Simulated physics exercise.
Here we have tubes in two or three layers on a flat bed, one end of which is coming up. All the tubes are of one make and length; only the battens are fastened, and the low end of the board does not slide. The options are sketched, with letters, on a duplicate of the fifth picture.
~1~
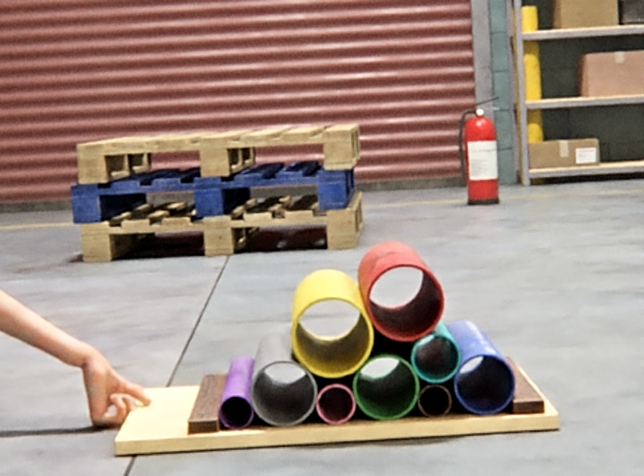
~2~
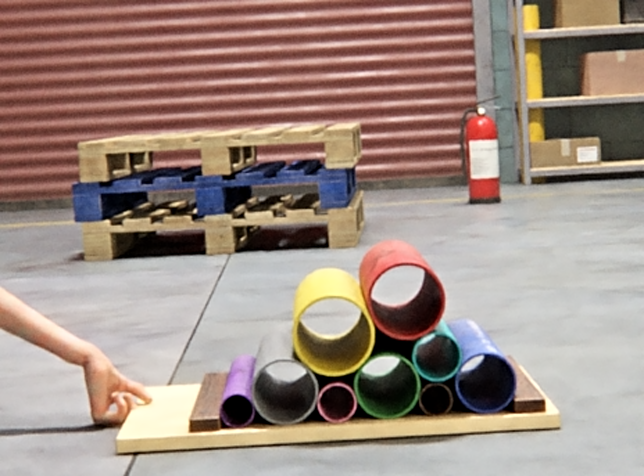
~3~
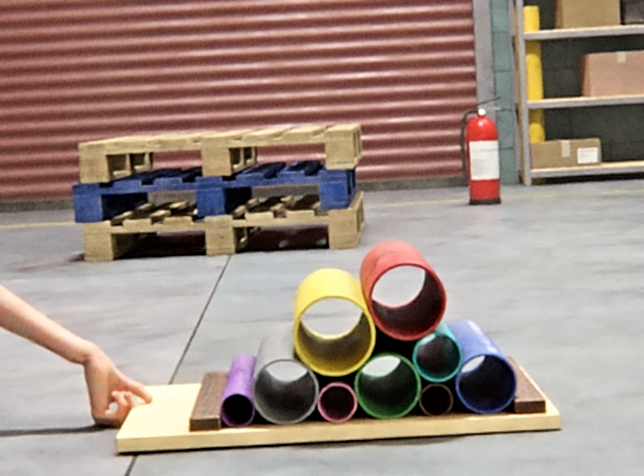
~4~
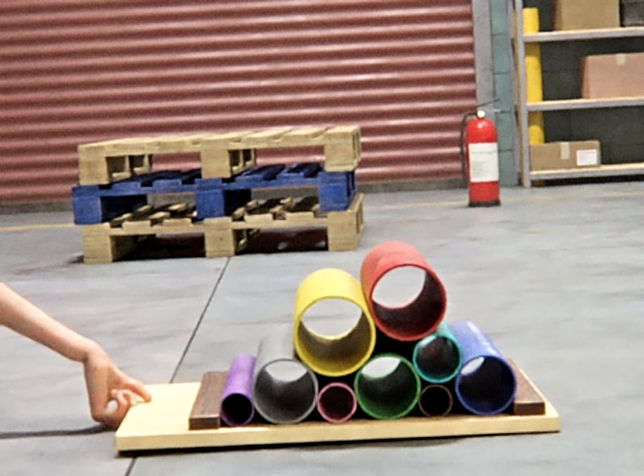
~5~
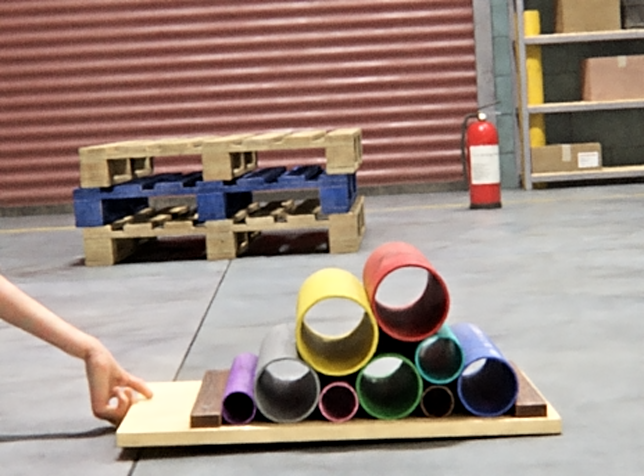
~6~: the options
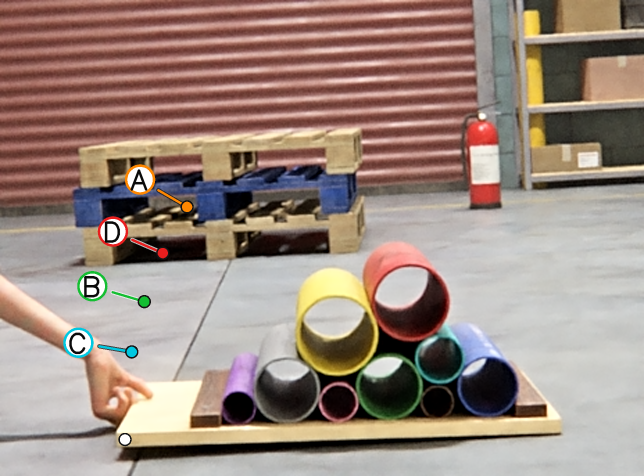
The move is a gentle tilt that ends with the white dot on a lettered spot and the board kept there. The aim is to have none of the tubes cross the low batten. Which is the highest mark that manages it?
It can be raised to B.
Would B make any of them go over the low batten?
No, at B.
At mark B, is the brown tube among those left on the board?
The brown tube: Yes.
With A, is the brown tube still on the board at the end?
The brown tube: Yes.
On the marked copy, A at (187, 207); B at (144, 302); C at (132, 352); D at (163, 253); the white dot at (125, 439).
Taking B. A third of the way, board at 14°.
Two thirds of the way, board at 20°.
When it is over, board at 20°, none over the low batten.
As for the rest, A five over the low batten; C none over the low batten; D three over the low batten (blue, turquoise, red).
